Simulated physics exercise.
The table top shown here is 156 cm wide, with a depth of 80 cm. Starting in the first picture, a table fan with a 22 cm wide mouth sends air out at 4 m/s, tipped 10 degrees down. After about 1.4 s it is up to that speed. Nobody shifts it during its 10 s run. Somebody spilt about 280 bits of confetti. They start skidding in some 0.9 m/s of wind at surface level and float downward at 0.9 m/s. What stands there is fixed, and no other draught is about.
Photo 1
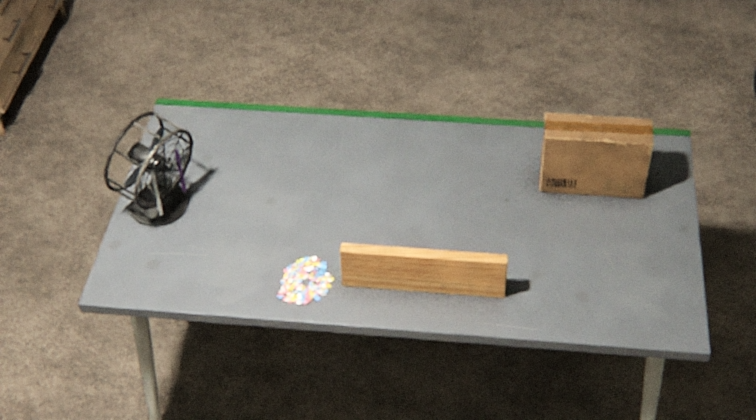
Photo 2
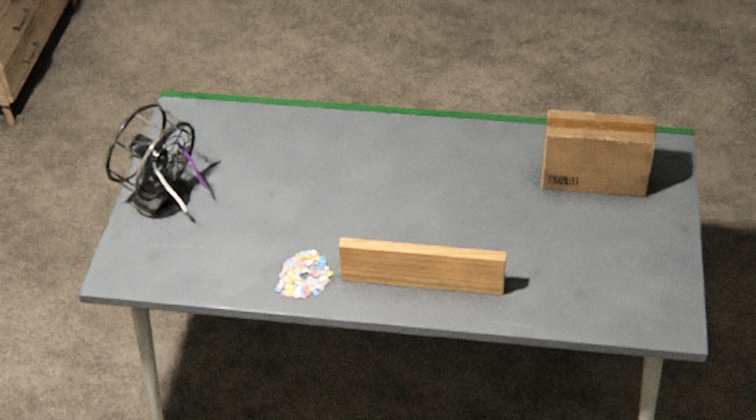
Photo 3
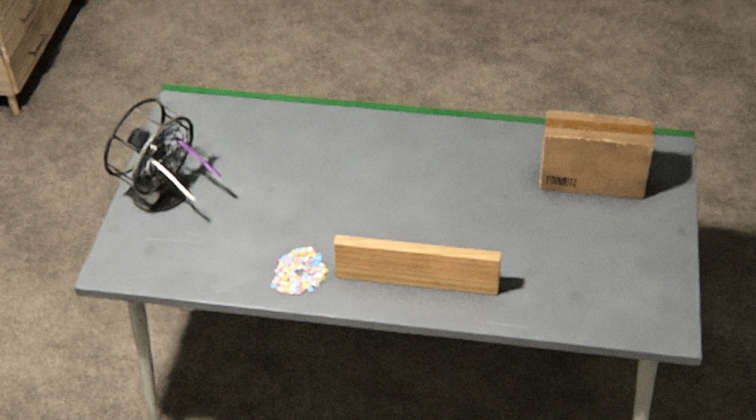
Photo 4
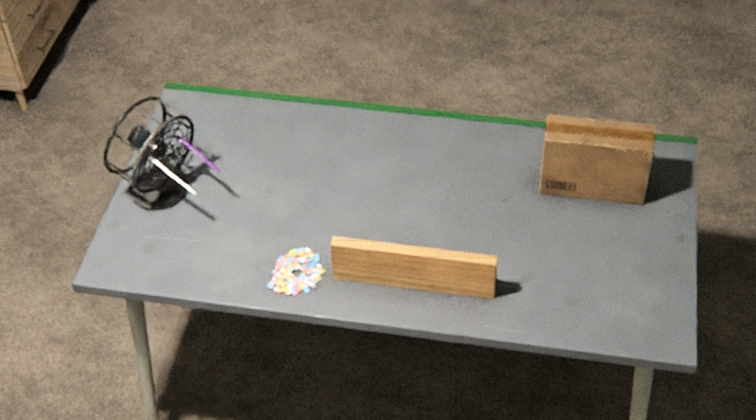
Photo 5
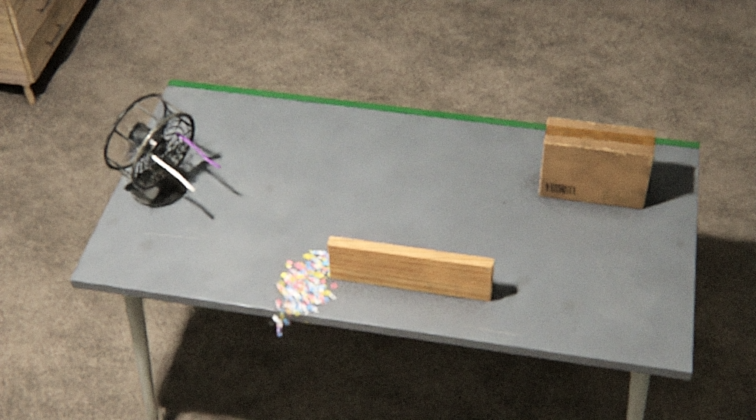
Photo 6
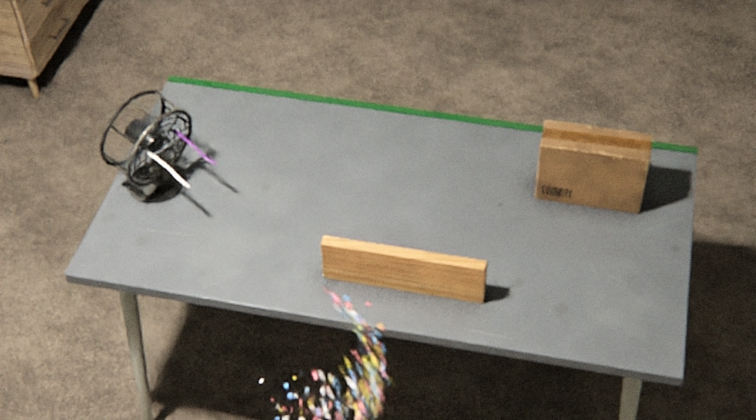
Colourful confetti resting beside a wooden board on a grey table, then scattering and streaming off the front edge as a black fan blows.
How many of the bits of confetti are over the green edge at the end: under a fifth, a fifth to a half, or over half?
Of the bits of confetti, less than a fifth end over the green edge.
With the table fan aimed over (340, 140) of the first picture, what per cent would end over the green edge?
Share at the end: About 0 %.
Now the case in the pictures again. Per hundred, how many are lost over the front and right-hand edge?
Roughly 90 % front, roughly 10 % right-hand.
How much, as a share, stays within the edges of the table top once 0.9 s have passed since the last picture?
Roughly 4 per cent.
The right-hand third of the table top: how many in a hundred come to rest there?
Roughly 0 in a hundred.
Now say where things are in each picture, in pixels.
In the first frame, the middle of the bits of confetti is near (300, 281), none has stirred yet and the mouth of the table fan is at (149, 161).
In the second frame, the middle of the bits of confetti is near (298, 273), none has stirred yet and the green edge is centred on (421, 110).
In the third frame, the middle of the bits of confetti is near (294, 270), none has stirred yet, the top of a board is at (417, 248) and the top of a box is at (600, 127).
In the fourth frame, the middle of the bits of confetti is near (291, 270) and none has stirred yet.
In the fifth frame, the middle of the bits of confetti is near (304, 285), the farthest in sight from the table fan is at (306, 324) and about 80 % have left their places.
In the sixth frame, the middle of the bits of confetti is near (381, 326), the farthest in sight from the table fan is at (366, 381) and all have left their places.
Then, 0.9 s after the last picture, 0 % are over the green edge; 94 % have settled or left.
Then, 2.1 s after the last picture, 0 % are over the green edge; 100 % have settled or left.
Then, 4.4 s after the last picture, 0 % are over the green edge; 100 % have settled or left.
Then, 8.9 s after the last picture, at the end, 0 % are over the green edge.
